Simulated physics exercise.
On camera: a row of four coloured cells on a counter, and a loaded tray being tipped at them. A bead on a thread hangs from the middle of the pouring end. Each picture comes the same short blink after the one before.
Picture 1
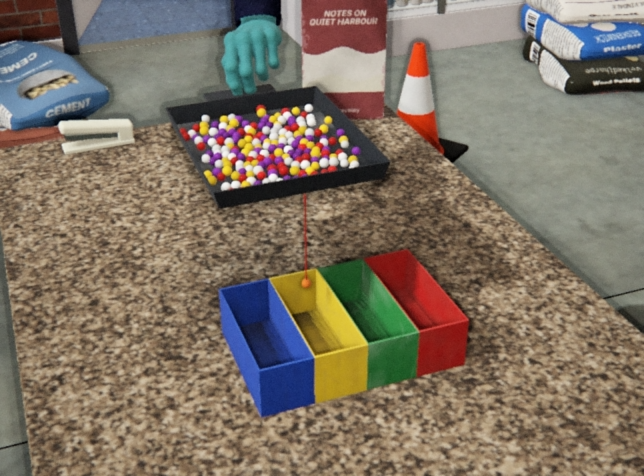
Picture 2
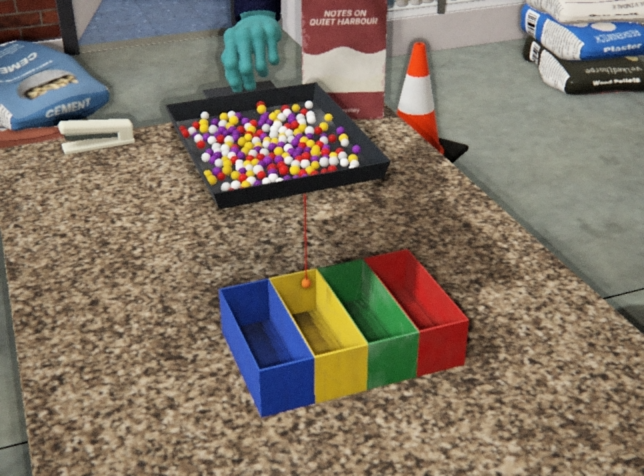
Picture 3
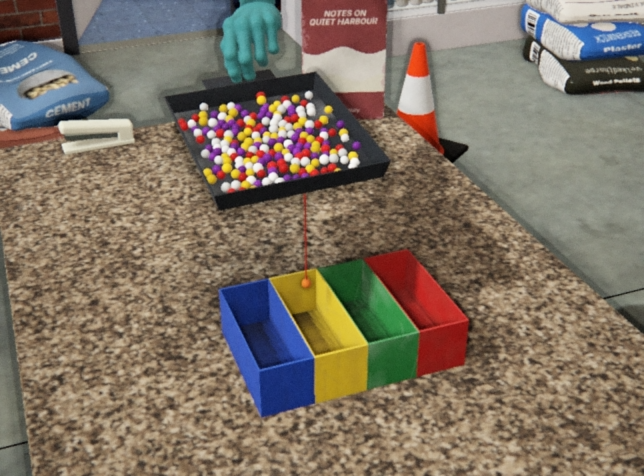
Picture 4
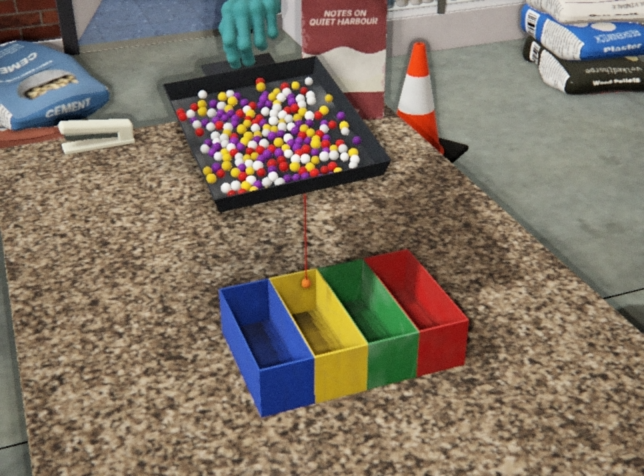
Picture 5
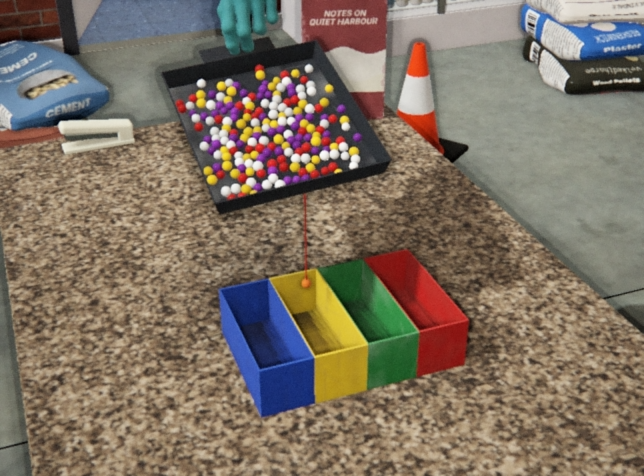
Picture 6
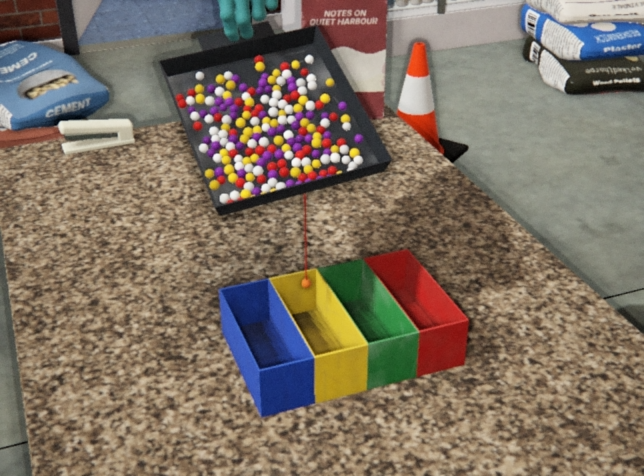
On a speckled counter, a teal-gloved hand tilted a dark tray of colourful beads toward four coloured bins, its left front corner dipping lowest, and the beads gradually began shifting inside.
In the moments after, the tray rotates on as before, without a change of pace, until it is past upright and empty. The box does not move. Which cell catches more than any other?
It favours the blue compartment.
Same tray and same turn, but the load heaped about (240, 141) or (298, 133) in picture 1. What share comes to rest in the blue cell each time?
In turn 40 and 40 in a hundred.
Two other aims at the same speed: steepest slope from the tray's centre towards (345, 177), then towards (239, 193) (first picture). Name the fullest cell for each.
At the first place the red one, at the second the cell in blue.
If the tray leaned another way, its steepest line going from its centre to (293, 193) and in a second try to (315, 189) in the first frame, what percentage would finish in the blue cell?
Roughly 30 per cent, and 20 per cent.
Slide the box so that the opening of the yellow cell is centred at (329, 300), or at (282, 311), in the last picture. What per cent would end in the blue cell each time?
First some 30, then 60 per cent.
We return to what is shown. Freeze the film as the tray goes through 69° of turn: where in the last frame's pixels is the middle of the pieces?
Roughly at (263, 195).
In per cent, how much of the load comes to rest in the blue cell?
About 40 per cent.
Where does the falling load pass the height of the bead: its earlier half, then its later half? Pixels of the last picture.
Early half (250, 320), late half (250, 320).
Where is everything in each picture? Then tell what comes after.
In the first frame, corners of the pouring end (218, 189) and (384, 160), level; middle of the load (273, 148), round plastic beads; bead on its thread (306, 284); blue cell (287, 383); yellow cell (341, 369); green cell (393, 356); red cell (442, 344).
In the second frame, corners of the pouring end (218, 190) and (384, 160), level; middle of the load (273, 147).
In the third frame, corners of the pouring end (218, 192) and (384, 159), tipped barely, lowest at the left corner; middle of the load (273, 142).
In the fourth frame, corners of the pouring end (218, 195) and (384, 158), tipped a little, lowest at the left corner; middle of the load (272, 136).
In the fifth frame, corners of the pouring end (219, 199) and (385, 158), tipped clearly, lowest at the left corner; middle of the load (272, 132), roughly a quarter on the move.
In the sixth frame, corners of the pouring end (219, 202) and (385, 157), tipped clearly, lowest at the left corner; middle of the load (272, 132), almost all on the move; blue cell (287, 383); yellow cell (341, 369); green cell (393, 356); red cell (442, 344).
Just after the last frame, tray tipped steeply; the larger part on the tray; just a few in the blue cell; just a few in the yellow cell; roughly a quarter falling or outside the box.
A moment on, tray tipped past a quarter turn; roughly a third in the blue cell; about a tenth in the yellow cell; just a few in the green cell; roughly half falling or outside the box.
Further on, tray tipped past a quarter turn; roughly a third in the blue cell; about a tenth in the yellow cell; just a few in the green cell; roughly half falling or outside the box.
When it is over, tray tipped past a quarter turn; roughly a third in the blue cell; about a tenth in the yellow cell; just a few in the green cell; not one in the red cell; roughly half outside the box.
